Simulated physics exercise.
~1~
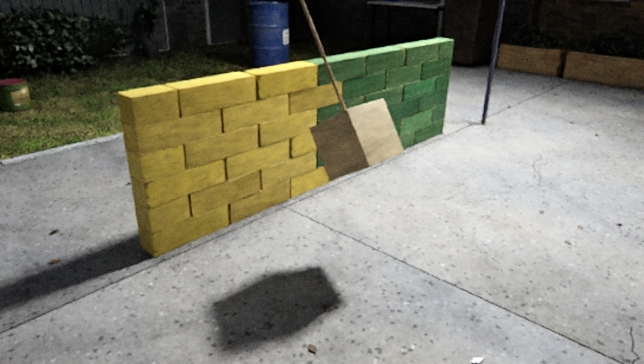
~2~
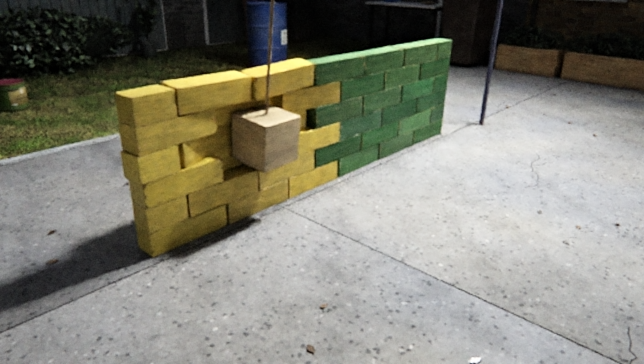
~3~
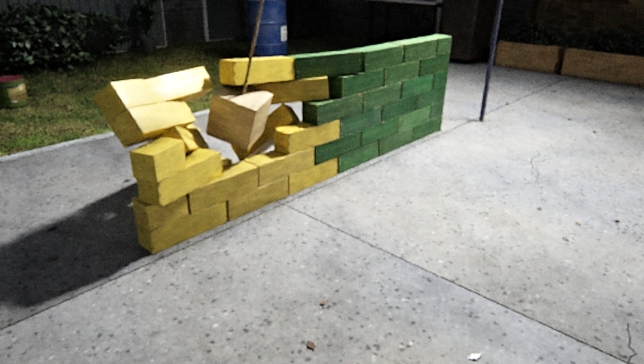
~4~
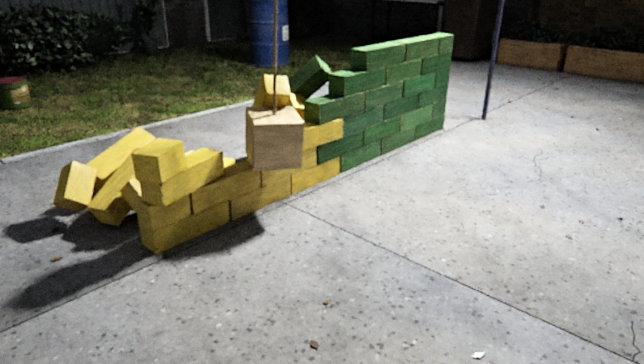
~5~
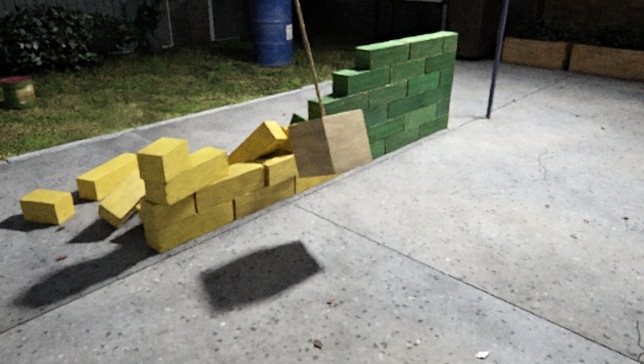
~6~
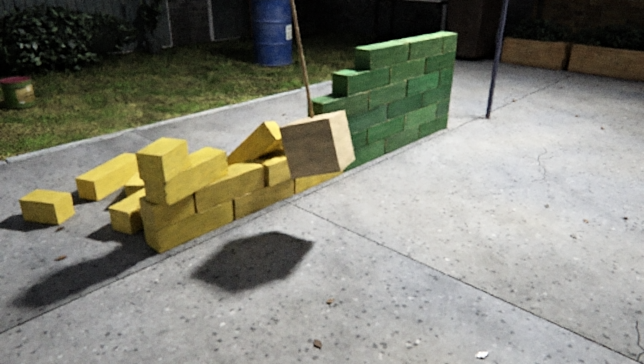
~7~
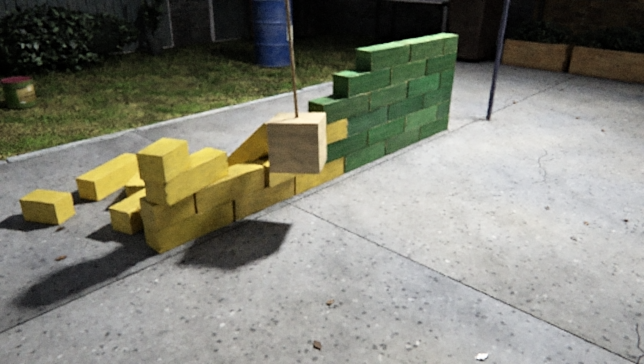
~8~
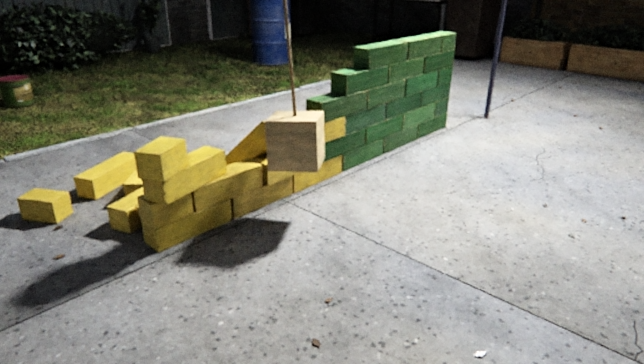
A wooden block swinging on a line smashed into the yellow end of a loose yellow and green brick-like wall, knocking its upper pieces down to the left, then swung back and hung near the gap while most of the green end stayed standing.
